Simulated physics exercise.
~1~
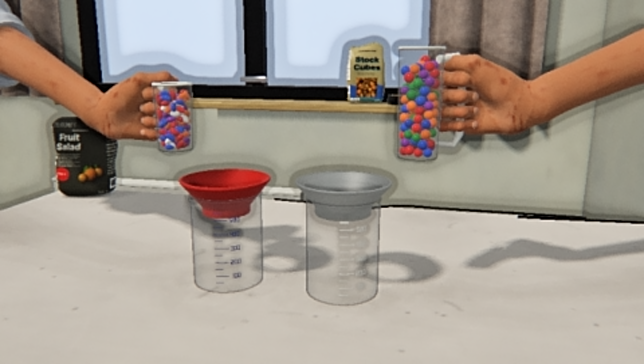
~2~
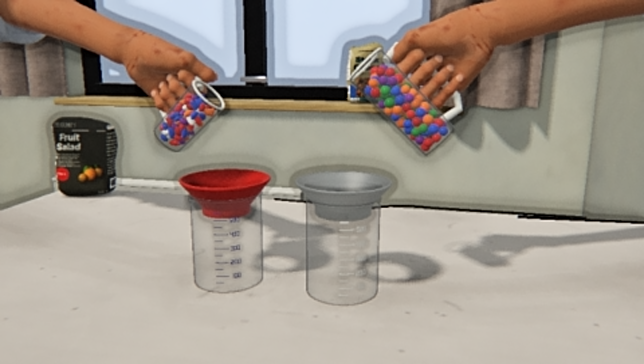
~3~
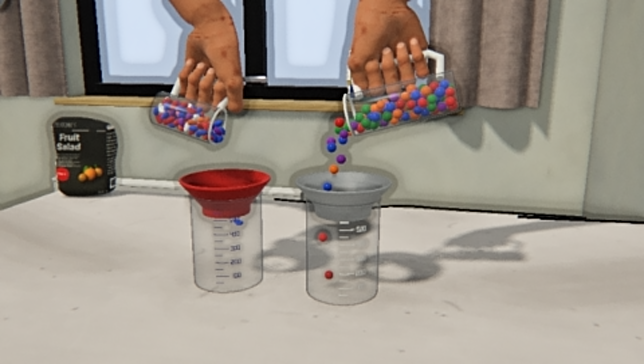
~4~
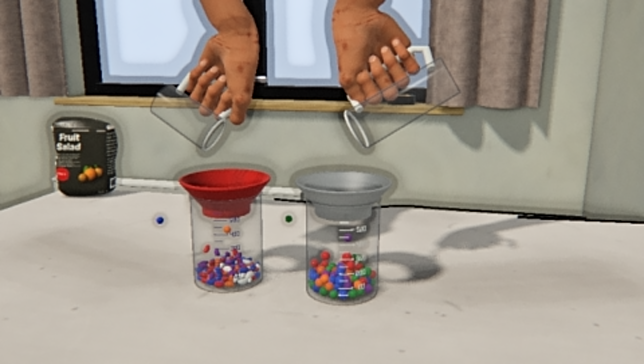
Colorful little beads tumbled from two clear cups as a pair of hands tipped them over a red funnel on the left and a gray one on the right, and nearly all ended up in the jars below, with a stray or two beside them.
